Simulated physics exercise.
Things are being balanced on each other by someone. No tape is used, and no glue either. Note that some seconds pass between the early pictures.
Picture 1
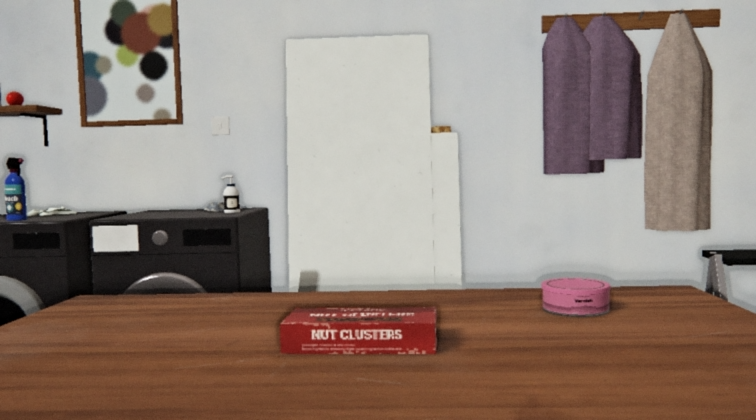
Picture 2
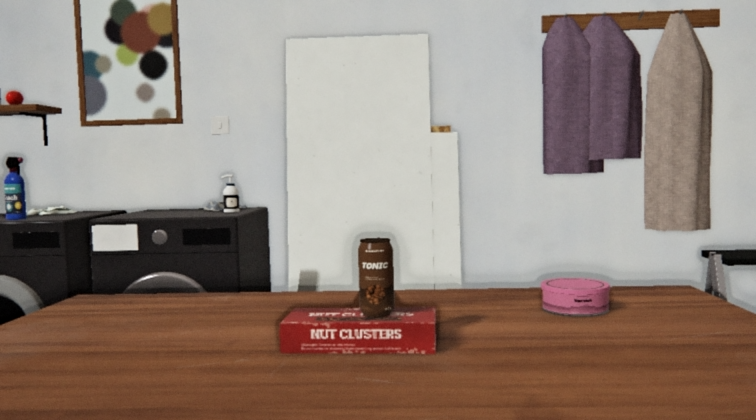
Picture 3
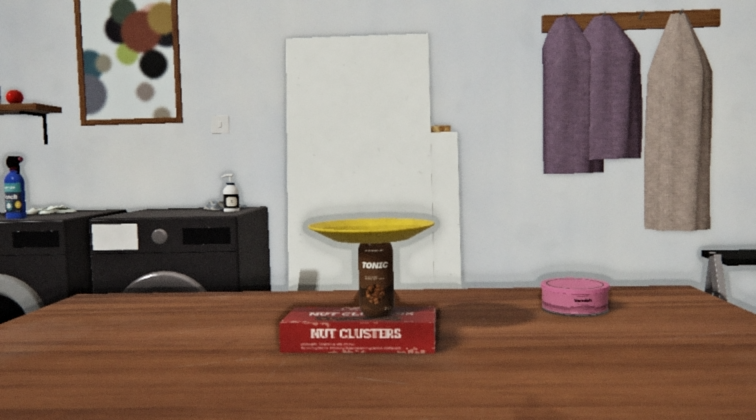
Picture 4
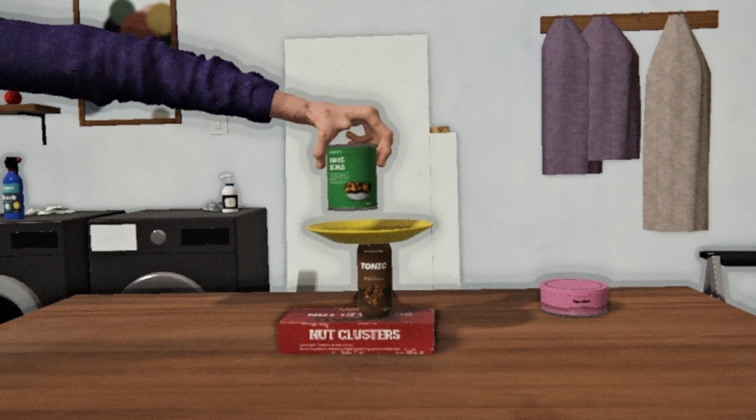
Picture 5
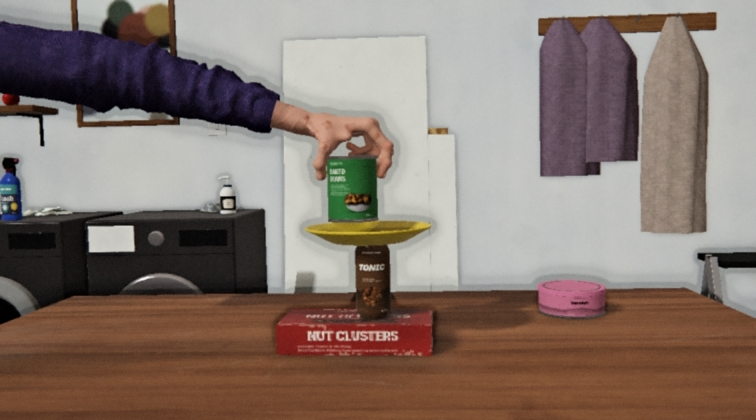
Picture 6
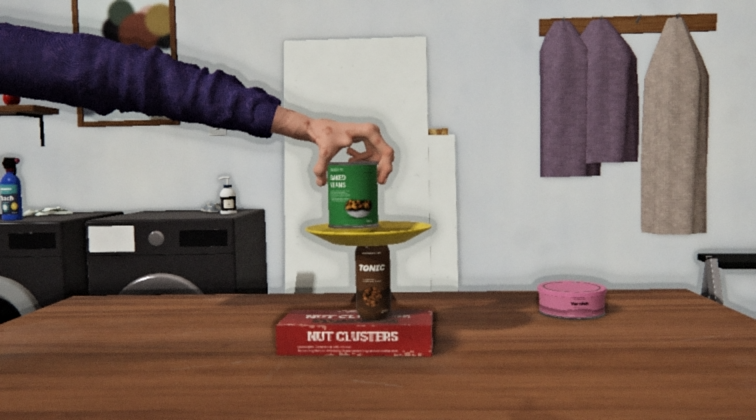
A hand in a purple sleeve lowering a green pot onto a yellow dish stacked above a brown can and red packet.
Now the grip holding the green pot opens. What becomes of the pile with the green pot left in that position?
The pile remains standing.
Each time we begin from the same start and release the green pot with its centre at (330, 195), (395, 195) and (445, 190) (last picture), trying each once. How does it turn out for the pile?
The pile does not fall at first, does not fall second and goes down third.
Then, 0.30 s later than the last frame, all is still.
Then, 0.70 s later than the last frame, green pot resting near (353, 195).
When it is over, all 5 as before. End places, in pixels of the last picture, green pot near (353, 195). The pile stays up.
